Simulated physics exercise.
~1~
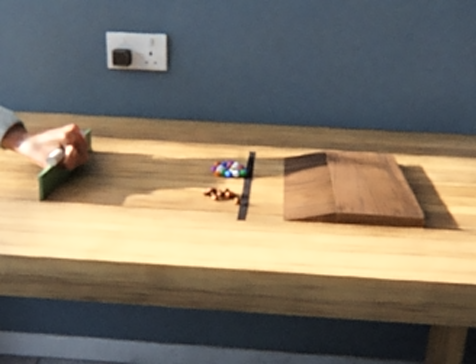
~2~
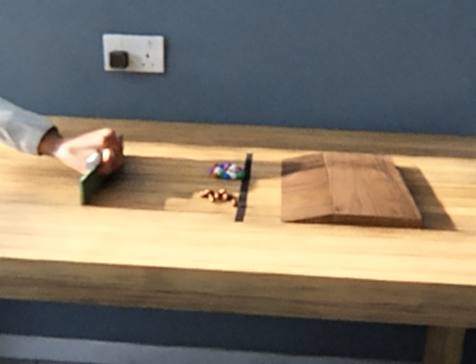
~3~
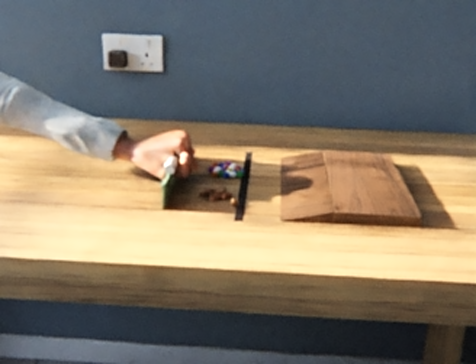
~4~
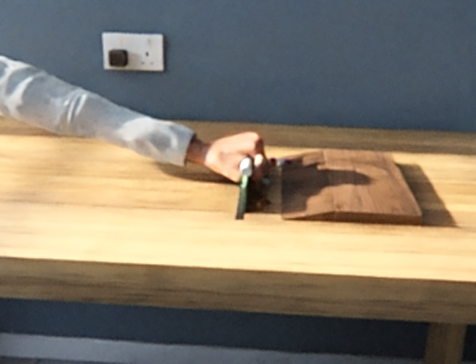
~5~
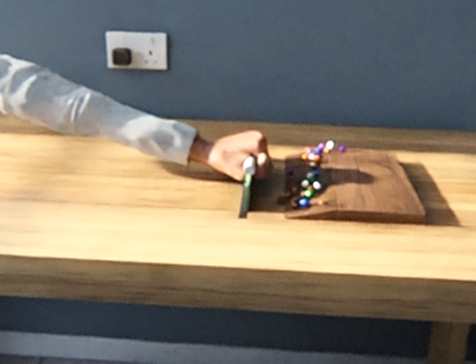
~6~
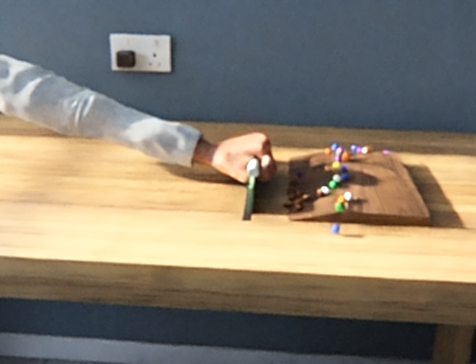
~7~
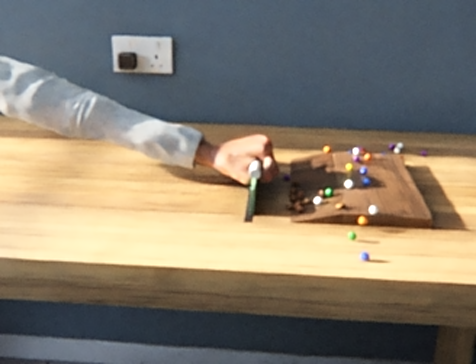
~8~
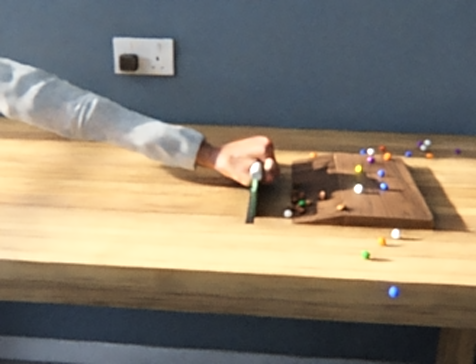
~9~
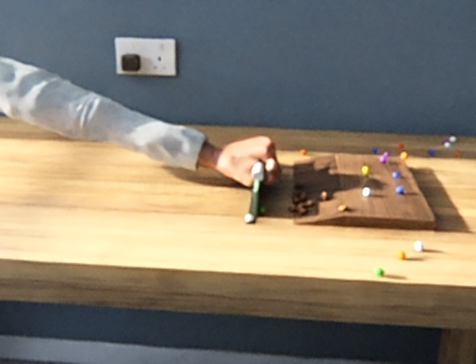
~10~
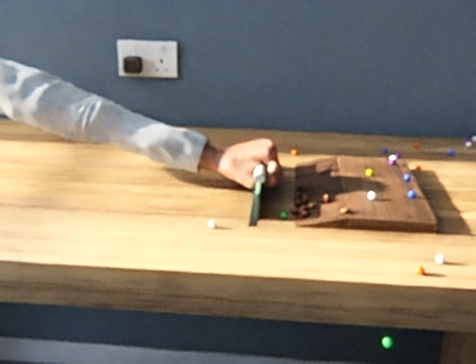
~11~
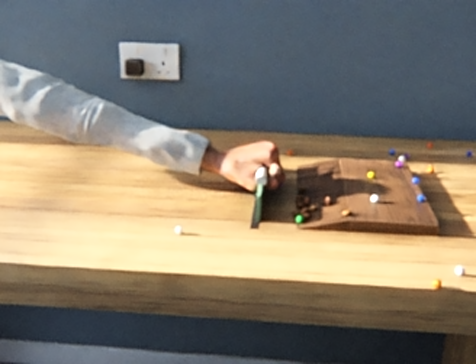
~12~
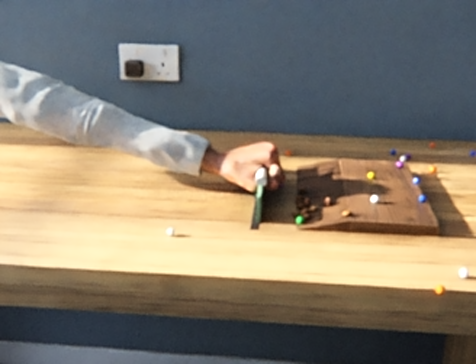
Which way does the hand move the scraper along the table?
The hand moves the scraper to the right, towards the black tape and the wooden wedge.
